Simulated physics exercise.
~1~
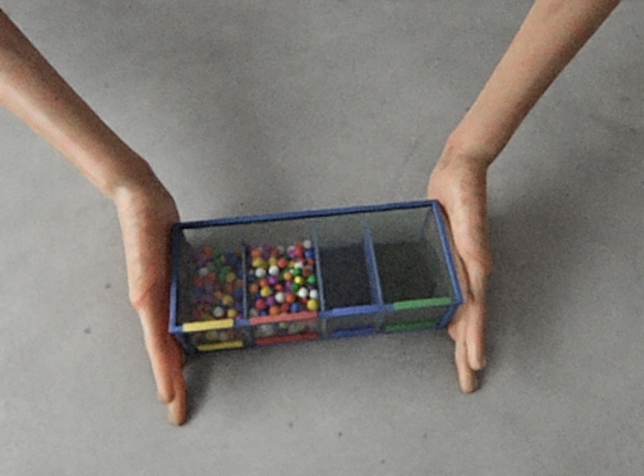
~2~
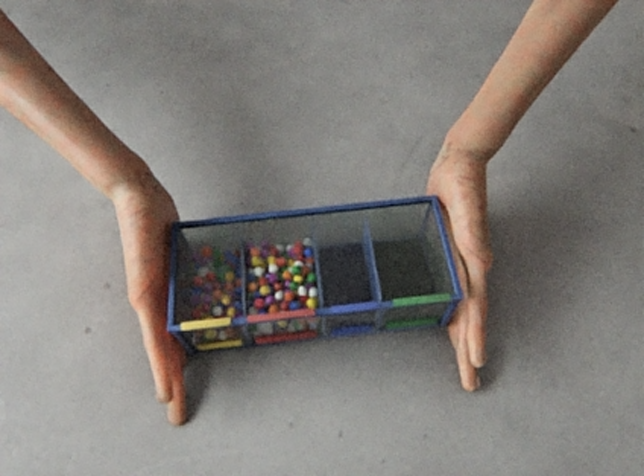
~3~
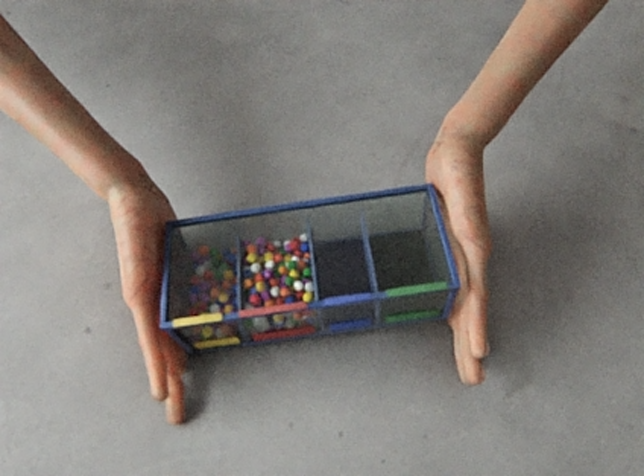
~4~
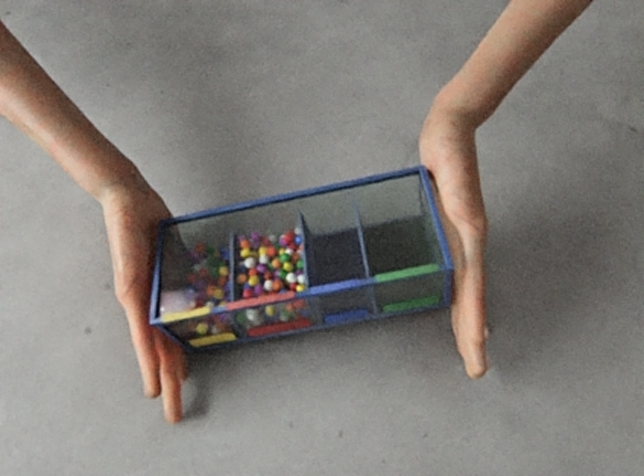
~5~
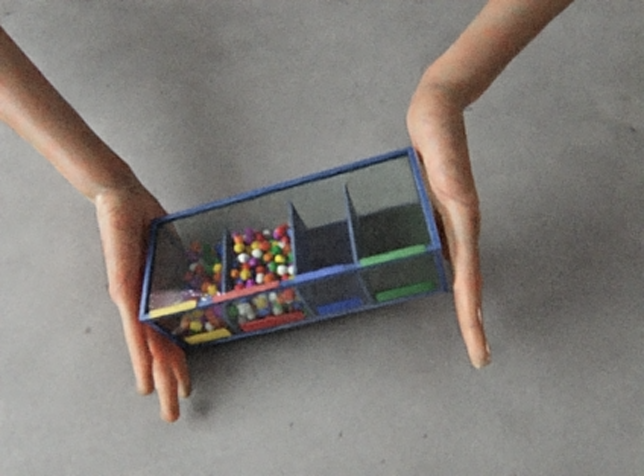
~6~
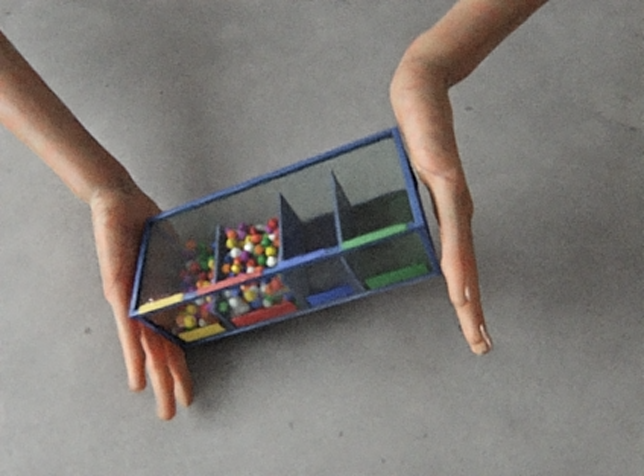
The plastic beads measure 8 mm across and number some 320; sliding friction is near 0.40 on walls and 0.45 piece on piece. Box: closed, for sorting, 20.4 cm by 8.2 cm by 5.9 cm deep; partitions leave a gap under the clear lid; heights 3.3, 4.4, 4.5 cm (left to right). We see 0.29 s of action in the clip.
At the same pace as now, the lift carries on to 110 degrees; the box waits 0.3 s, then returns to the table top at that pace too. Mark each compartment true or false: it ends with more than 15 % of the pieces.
Red: True, blue: False, green: False, yellow: True.
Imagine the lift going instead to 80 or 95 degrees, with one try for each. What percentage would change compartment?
Roughly 30 percent, then roughly 35 percent.
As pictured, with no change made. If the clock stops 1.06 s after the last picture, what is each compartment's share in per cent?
You'd find red at 35, blue at 0, green at 0 and yellow at 65 per cent.
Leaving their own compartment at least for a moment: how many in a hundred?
Close to 35 in a hundred.
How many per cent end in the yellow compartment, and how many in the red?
The yellow compartment ends with 70 per cent, the red one with 30 per cent.
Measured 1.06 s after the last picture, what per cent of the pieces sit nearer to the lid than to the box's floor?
Share: Approx. 60 %.
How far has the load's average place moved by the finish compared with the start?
Displacement: Near 2.5 cm.
Then, 1.06 s after the last picture, tilt 110 degrees; red 35 %, yellow 65 %.
Then, 1.77 s after the last picture, tilt 55 degrees; red 30 %, yellow 70 %.
Then, 2.51 s after the last picture, tilt 0 degrees; red 30 %, yellow 70 %.
In the end, red 30 %, blue 0 %, green 0 %, yellow 70 %.
